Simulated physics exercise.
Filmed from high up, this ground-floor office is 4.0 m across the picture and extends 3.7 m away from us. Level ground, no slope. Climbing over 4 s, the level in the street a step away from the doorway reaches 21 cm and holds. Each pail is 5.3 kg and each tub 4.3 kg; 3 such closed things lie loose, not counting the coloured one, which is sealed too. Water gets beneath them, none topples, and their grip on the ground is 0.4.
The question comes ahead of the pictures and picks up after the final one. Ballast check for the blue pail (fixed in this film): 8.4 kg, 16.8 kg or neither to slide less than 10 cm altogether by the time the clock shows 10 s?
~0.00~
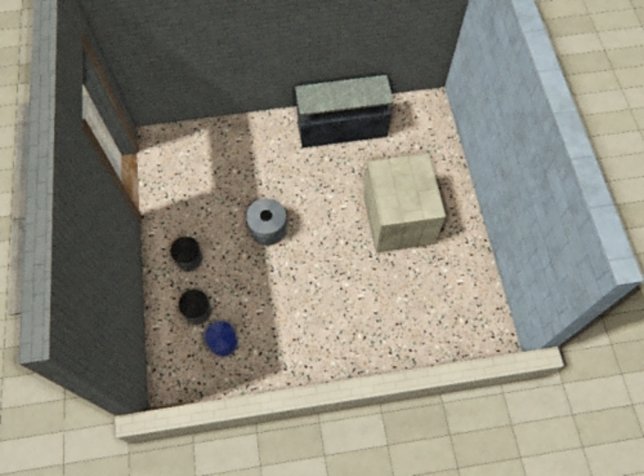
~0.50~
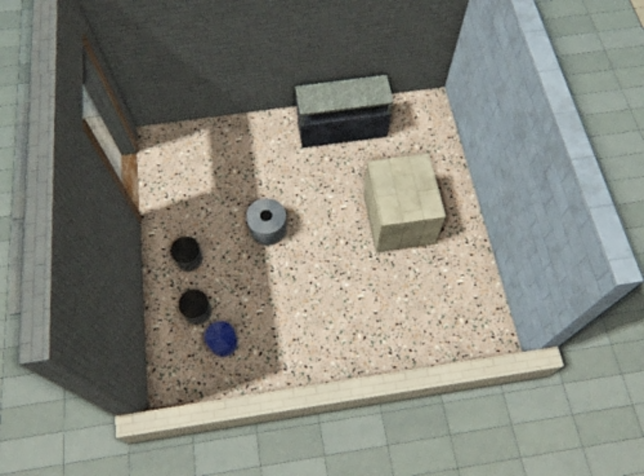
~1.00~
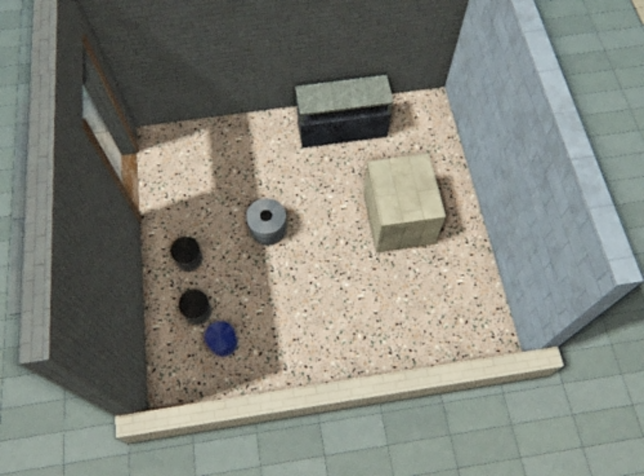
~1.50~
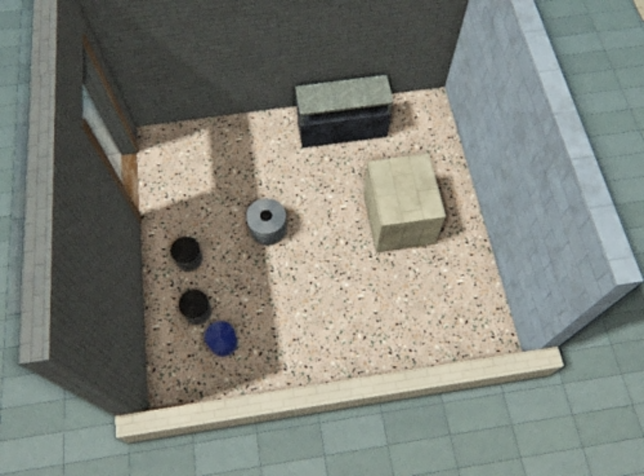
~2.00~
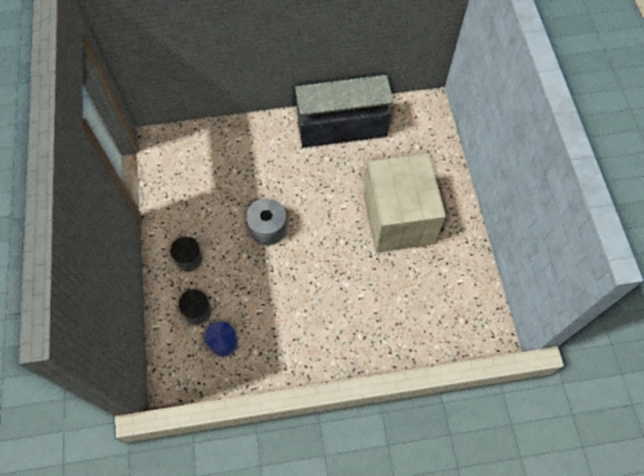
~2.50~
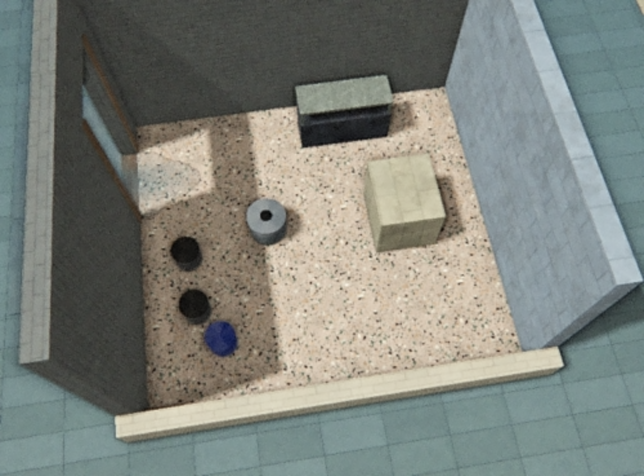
It is steadied by the lesser weight.
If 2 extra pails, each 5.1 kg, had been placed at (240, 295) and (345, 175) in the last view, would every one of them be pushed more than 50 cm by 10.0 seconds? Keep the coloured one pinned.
In order: Within the mark, above the mark.
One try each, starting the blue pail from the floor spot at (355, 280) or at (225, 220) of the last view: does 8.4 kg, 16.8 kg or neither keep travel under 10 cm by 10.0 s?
First try, only the heavier option works; second try, only the heavier option works.
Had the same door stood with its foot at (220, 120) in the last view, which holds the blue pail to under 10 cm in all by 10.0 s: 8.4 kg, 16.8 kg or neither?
In that setup just the second mass works.
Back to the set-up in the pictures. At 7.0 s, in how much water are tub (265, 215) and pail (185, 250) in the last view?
Around 2 cm and 2 cm.
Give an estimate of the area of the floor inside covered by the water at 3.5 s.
About 3.0 m2.
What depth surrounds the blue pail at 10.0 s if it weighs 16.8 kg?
Something like 3 centimetres.
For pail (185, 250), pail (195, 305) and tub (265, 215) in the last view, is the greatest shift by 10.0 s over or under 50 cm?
Respectively: Not exceeded, not exceeded, exceeded.
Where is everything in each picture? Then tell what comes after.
In the first picture, the blue pail at (220, 336), on the bottom; water covers 0.0 m2; 0 of 4 have shifted.
In the second picture, the blue pail at (220, 336), on the bottom; water covers 0.0 m2; 0 of 4 have shifted.
In the third picture, the blue pail at (220, 336) rests on the ground; 0.0 m2 under water; 0 of 4 have shifted.
In the fourth picture, the blue pail at (220, 336), on the bottom; 0.0 m2 under water; 0 of 4 have shifted.
In the fifth picture, the blue pail at (220, 336) rests on the ground; 0.0 m2 under water; 0 of 4 have shifted.
In the sixth picture, the blue pail at (220, 336), on the bottom; 0.4 m2 under water; 0 of 4 have shifted.
After 3.5 s the blue pail would be 0 cm from its start with 8.4 kg and 0 cm from its start with 16.8 kg; 0 cm of water round it then.
After 4.5 s the blue pail would be 0 cm from its start with 8.4 kg and 0 cm from its start with 16.8 kg; 0 cm of water round it then.
After 7.0 s the blue pail would be 0 cm from its start with 8.4 kg and 0 cm from its start with 16.8 kg; 0 cm of water round it then.
After 10.0 s the blue pail would be 0 cm from its start with 8.4 kg and 0 cm from its start with 16.8 kg; 3 cm of water round it then.
